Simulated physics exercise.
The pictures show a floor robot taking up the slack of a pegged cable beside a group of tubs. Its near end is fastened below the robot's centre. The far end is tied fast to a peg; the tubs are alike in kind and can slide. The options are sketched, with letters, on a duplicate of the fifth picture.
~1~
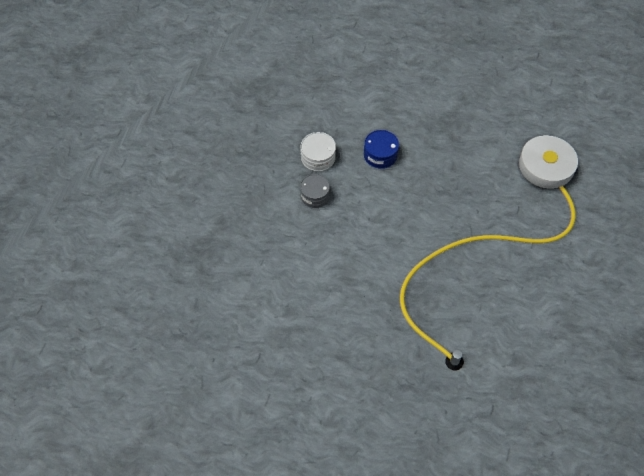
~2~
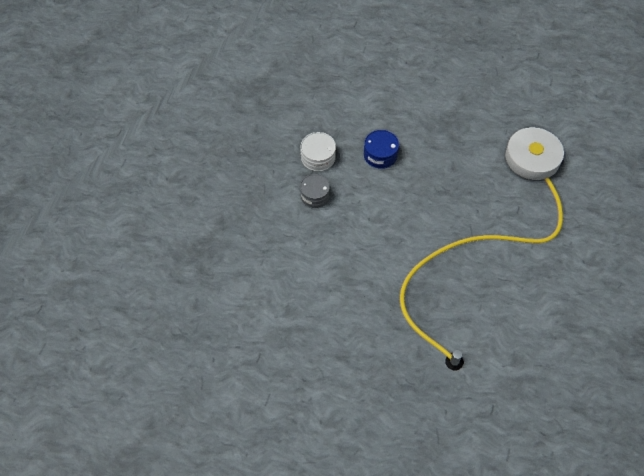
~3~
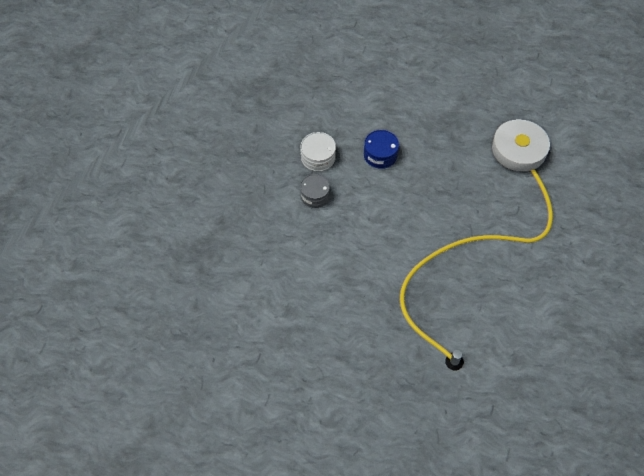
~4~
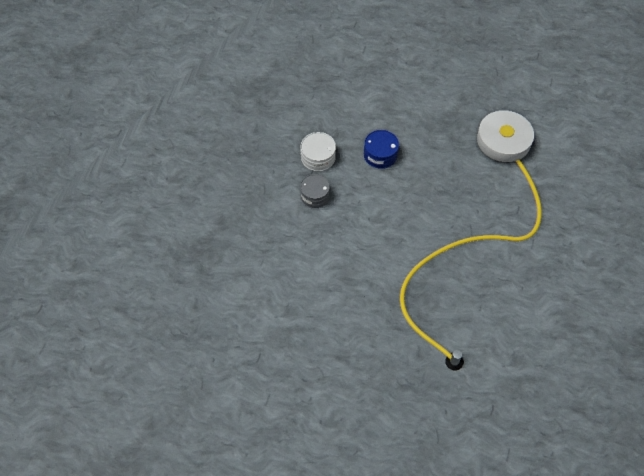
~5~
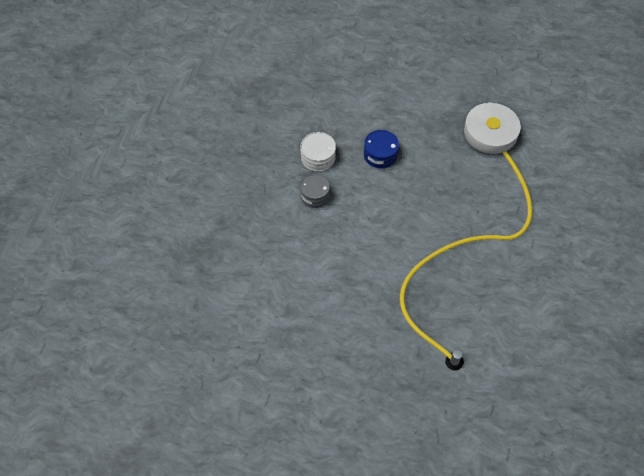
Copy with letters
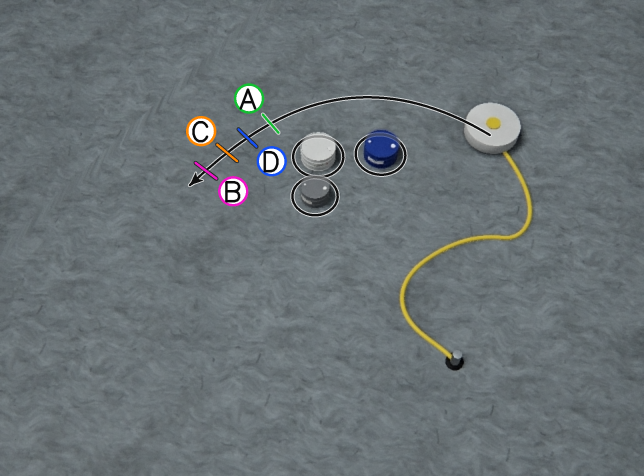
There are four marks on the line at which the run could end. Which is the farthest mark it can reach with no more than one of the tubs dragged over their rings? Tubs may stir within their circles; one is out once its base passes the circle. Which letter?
As far as tick D.
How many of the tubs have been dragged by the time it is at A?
One.
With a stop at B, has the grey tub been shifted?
Yes.
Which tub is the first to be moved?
The blue tub.
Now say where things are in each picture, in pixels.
White tub (318, 152); grey tub (315, 191); blue tub (381, 149), in the first frame.
Robot (534, 155); peg (456, 358), in the second frame.
Robot (520, 146); grey tub (315, 191), in the third frame.
Robot (505, 137); peg (456, 358), in the fourth frame.
Robot (492, 129); grey tub (315, 191); blue tub (381, 149); peg (456, 358), in the fifth frame.
On the marked copy, A at (271, 124); B at (206, 171); C at (227, 153); D at (247, 138); the route from (490, 135) via (325, 102) to (190, 185).
Taking D. A third of the way, robot (407, 95).
Two thirds of the way, robot (315, 99).
When it is over, robot (247, 132); blue tub (351, 169); one over the rings.
As for the rest, A is within the limit but short; B has three over the rings; C has two over the rings.
